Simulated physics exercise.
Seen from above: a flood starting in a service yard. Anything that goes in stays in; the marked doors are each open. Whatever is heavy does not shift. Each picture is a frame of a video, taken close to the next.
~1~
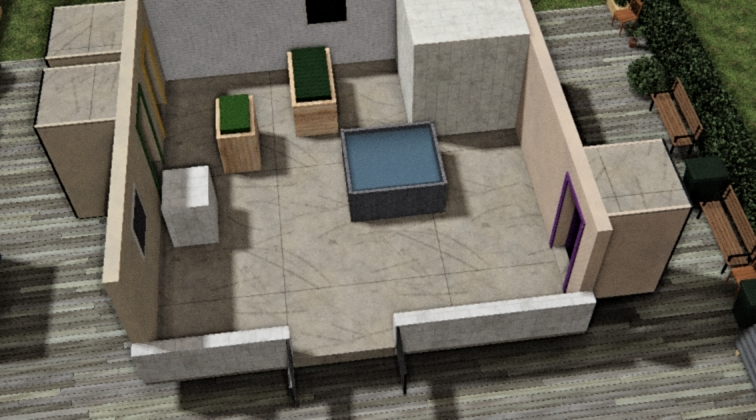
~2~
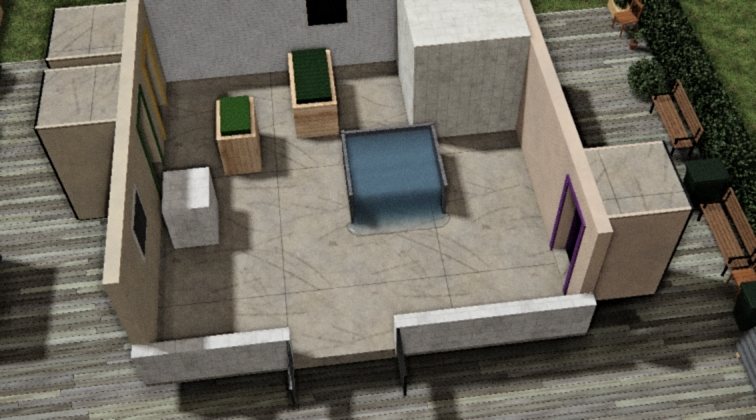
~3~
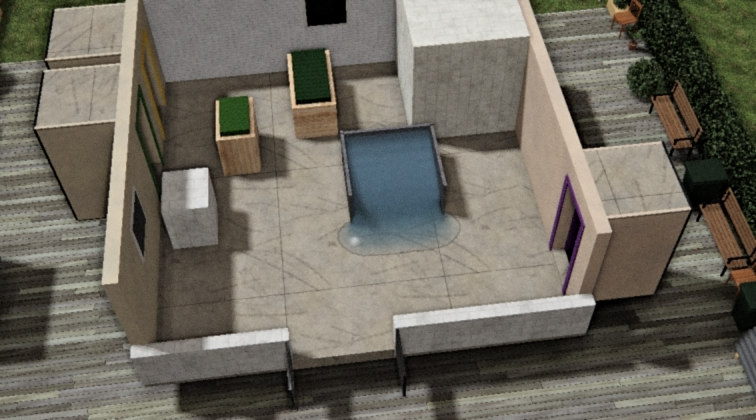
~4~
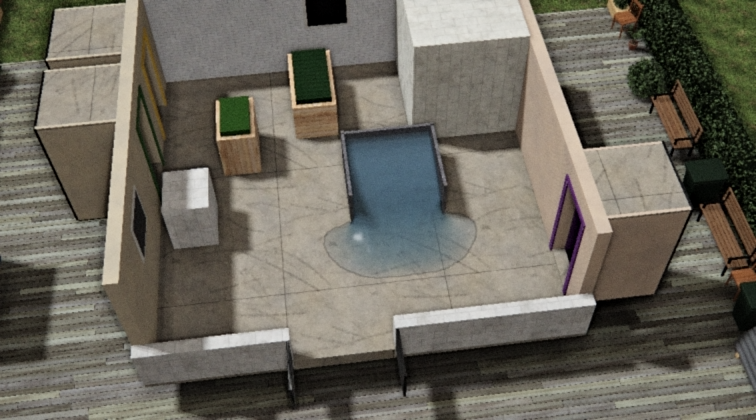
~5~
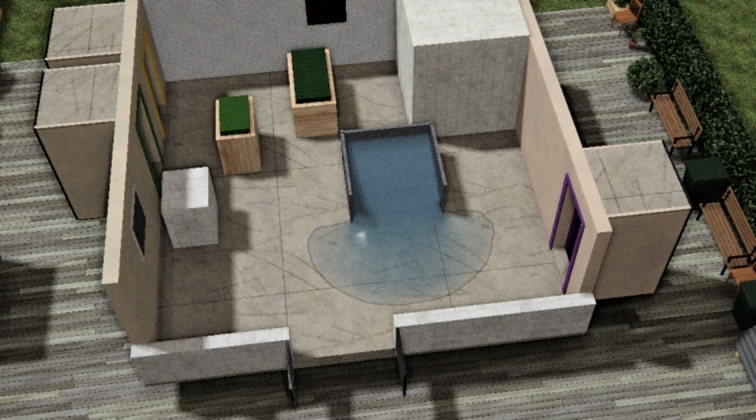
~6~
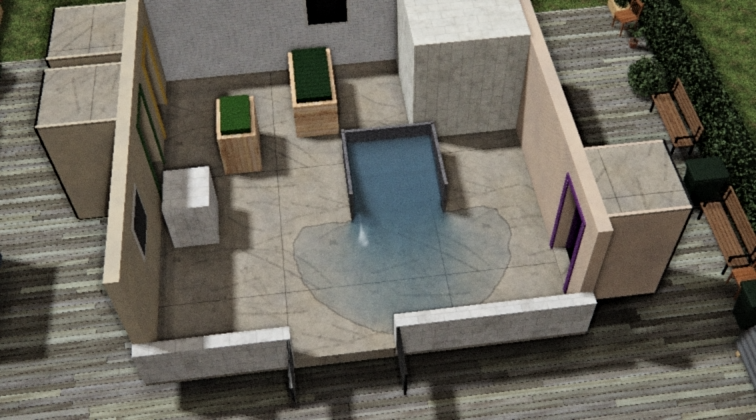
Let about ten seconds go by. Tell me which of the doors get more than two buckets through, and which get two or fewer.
Yellow door: Never surpasses it; purple door: Surpasses it; green door: Never surpasses it.
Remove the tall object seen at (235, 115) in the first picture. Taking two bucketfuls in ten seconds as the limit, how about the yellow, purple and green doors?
Then: Yellow holds, purple lets more in, green lets less in.
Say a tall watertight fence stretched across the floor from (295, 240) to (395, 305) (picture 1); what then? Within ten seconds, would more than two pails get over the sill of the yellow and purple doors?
Result - the yellow one remains within bounds, and the purple one tops the threshold.
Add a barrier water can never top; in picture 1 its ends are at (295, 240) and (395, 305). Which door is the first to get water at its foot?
The purple door.
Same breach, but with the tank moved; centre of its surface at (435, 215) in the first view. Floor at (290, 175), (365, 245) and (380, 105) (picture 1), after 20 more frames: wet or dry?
Result: Spared; spared; spared.
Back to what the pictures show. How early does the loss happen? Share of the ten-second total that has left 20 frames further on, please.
My guess would be around 70 percent.
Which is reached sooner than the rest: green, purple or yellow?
The purple-painted one.
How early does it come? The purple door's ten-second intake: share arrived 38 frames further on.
I make it 95 per cent.
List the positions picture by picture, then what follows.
In the first frame, the tank at (393, 159) is whole and still.
In the second frame, the front is at (350, 225), out from the gap at (398, 208).
In the third frame, the front is at (345, 241), out from the gap at (398, 210).
In the fourth frame, the front is at (334, 255), out from the gap at (398, 211).
In the fifth frame, water pours out at (398, 210) and has run to (375, 300).
In the sixth frame, the front is at a hidden place, out from the gap at (398, 210).
A moment on, water covers 30 % of the floor; the yellow door not reached, the purple door wet at the sill, nothing in, the green door not reached.
Next, water covers 35 % of the floor; the yellow door not reached, the purple door under two buckets in, the green door not reached.
Then, water covers 40 % of the floor; the yellow door not reached, the purple door over two buckets in, the green door not reached.
Later, water covers 55 % of the floor; the yellow door not reached, the purple door far over two buckets in, the green door wet at the sill, nothing in.
In the end, water covers 75 % of the floor; the yellow door wet at the sill, nothing in, the purple door far over two buckets in, the green door wet at the sill, nothing in.
